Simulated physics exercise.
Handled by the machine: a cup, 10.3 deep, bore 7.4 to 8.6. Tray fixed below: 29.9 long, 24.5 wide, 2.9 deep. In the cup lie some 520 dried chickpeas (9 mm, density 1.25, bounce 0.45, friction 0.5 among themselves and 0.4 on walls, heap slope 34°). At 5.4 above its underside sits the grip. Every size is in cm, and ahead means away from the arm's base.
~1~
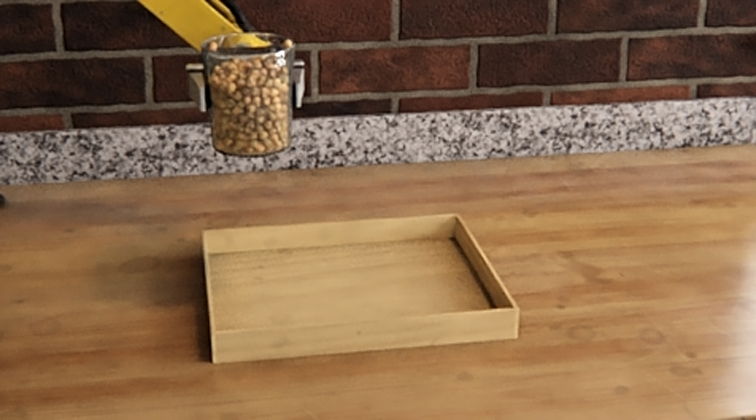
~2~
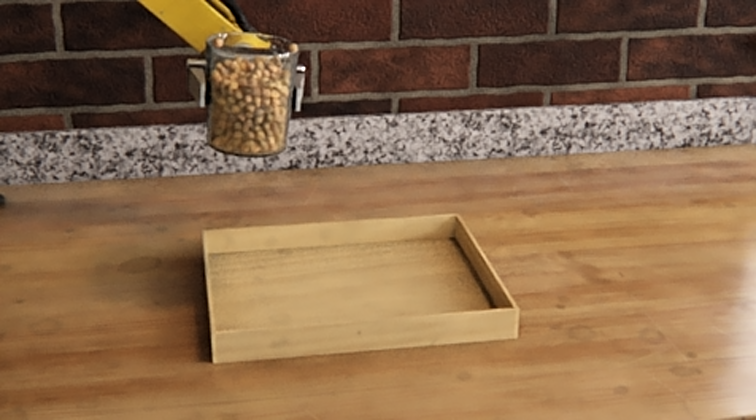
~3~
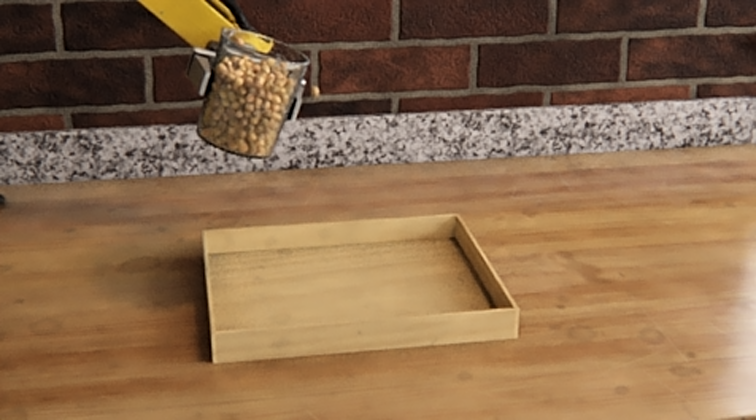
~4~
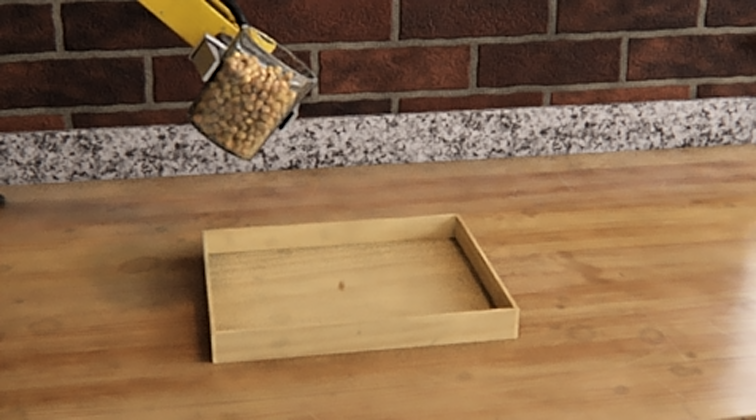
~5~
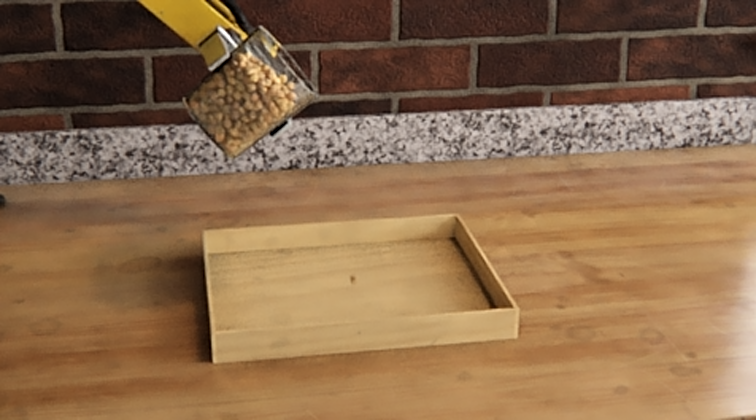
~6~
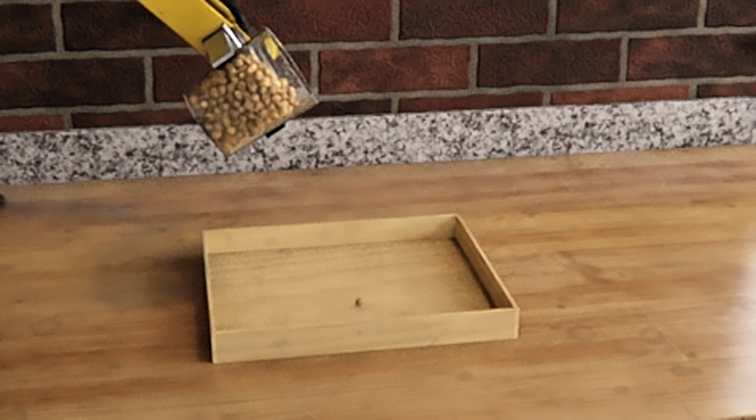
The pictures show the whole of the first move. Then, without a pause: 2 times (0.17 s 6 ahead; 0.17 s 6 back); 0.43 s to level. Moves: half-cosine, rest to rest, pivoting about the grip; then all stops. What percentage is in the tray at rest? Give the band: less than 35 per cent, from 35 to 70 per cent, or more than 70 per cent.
The band is less than 35 per cent.
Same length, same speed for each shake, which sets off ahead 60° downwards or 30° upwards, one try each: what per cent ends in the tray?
Try one gives about 0 in a hundred, try two about 25 in a hundred.
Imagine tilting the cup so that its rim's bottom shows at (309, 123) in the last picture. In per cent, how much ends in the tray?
65 percent or so.
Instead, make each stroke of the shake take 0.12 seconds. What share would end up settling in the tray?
35 %.
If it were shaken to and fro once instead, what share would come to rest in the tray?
Estimate: Around 10 %.
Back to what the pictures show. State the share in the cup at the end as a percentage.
Around 85 in a hundred.
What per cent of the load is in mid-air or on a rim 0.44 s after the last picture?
About 2 %.
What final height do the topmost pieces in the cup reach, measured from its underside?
I'd say close to 9.0 cm.
Then, 0.44 s after the last picture, tilted 57° forward, highest piece 25 above the table; 465 in the cup, 40 in the tray, 11 in flight or on a rim.
Then, 0.89 s after the last picture, tilted 30° forward, highest piece 26 above the table; 435 in the cup, 79 in the tray, 1 on the table or floor, 1 in flight or on a rim.
Then, 1.31 s after the last picture, level, highest piece 27 above the table; 435 in the cup, 80 in the tray, 1 on the table or floor.
Then, 2.36 s after the last picture, level, highest piece 27 above the table; 435 in the cup, 80 in the tray, 1 on the table or floor.
Final count, 435 in the cup, 80 in the tray, 1 on the table or floor. That is 16 % in the tray.
